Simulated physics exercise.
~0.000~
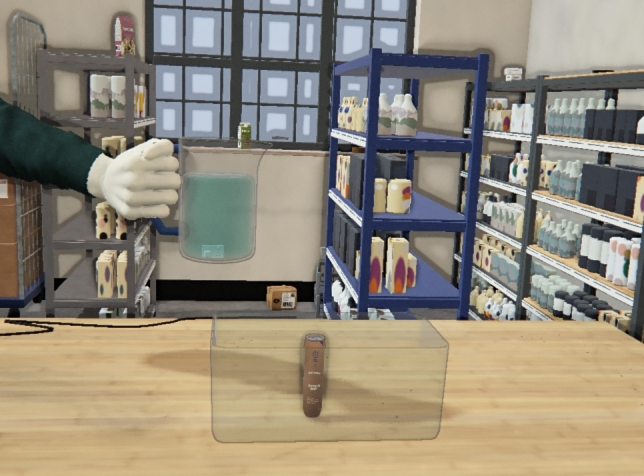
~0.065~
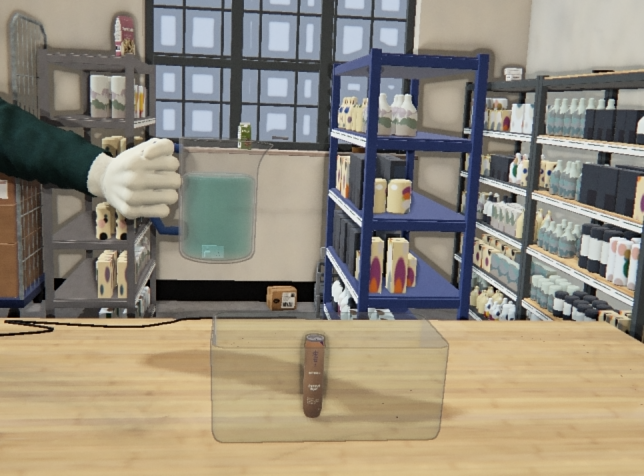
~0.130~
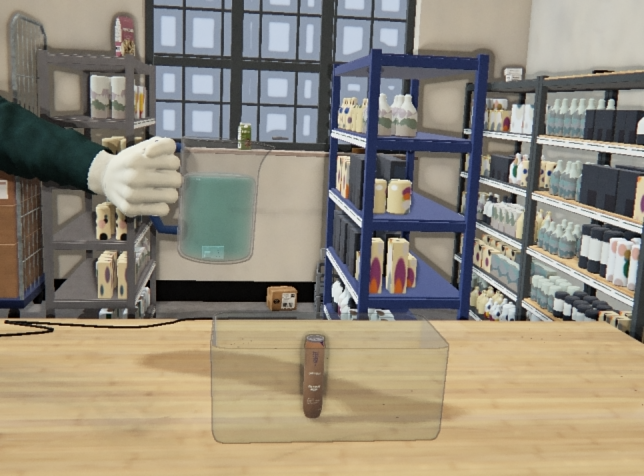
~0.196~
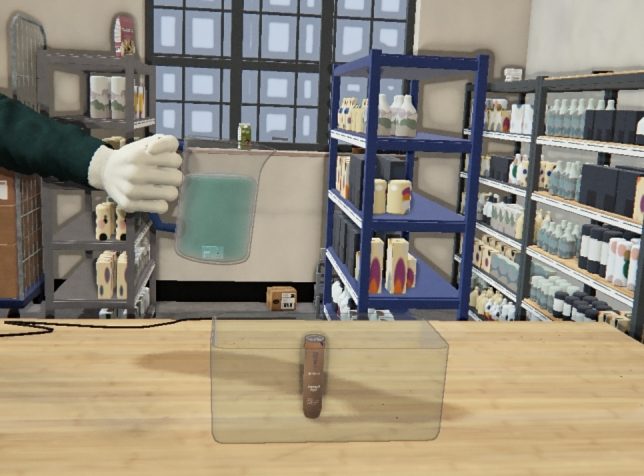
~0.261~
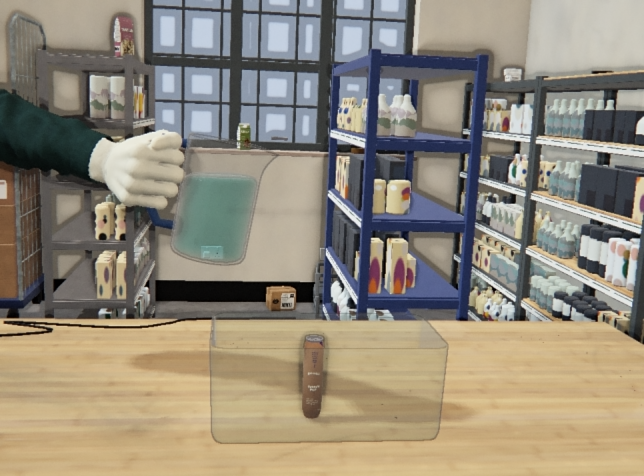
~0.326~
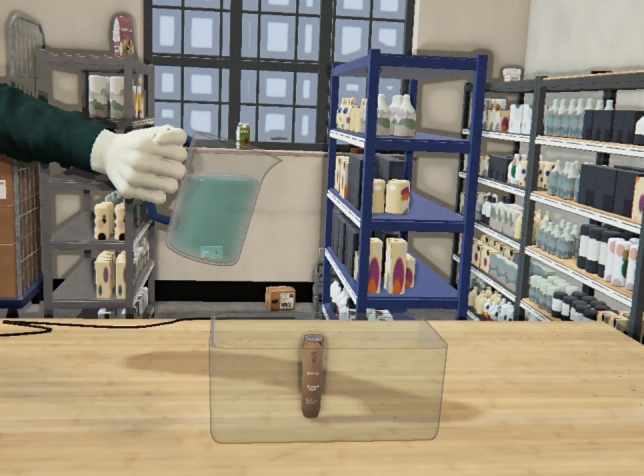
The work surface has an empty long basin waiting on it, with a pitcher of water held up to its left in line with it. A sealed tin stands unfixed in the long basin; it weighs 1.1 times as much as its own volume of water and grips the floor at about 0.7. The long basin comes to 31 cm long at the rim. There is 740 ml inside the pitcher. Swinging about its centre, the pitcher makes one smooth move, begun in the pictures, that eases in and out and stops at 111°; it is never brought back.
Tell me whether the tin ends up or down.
Down.
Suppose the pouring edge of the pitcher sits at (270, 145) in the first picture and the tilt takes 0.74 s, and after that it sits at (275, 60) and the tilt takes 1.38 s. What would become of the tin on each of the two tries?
First it tips over; then it stays on its base.
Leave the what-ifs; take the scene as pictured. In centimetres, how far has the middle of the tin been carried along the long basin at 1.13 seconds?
Around 0 centimetres.
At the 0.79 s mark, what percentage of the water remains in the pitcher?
94 %.
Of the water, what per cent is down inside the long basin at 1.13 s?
The fraction sits near 36 in a hundred.
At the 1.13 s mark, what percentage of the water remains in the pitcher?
About 38 percent.
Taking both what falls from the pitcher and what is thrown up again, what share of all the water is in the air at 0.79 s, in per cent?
About 7 per cent.
Then, 0.79 s in, the tilt is 68° and 93 per cent is still to pour; the tin stands where it began.
Then, 1.13 s in, the tilt is 103° and 39 per cent is still to pour; the tin stands where it began.
Then, 1.49 s in, the tilt is 111° and 2 per cent is still to pour; the tin leans 8°.
Then, 1.88 s in, the tilt is 111° and 0 per cent is still to pour; the tin lies on its side.
Finally, the tin lies on its side.
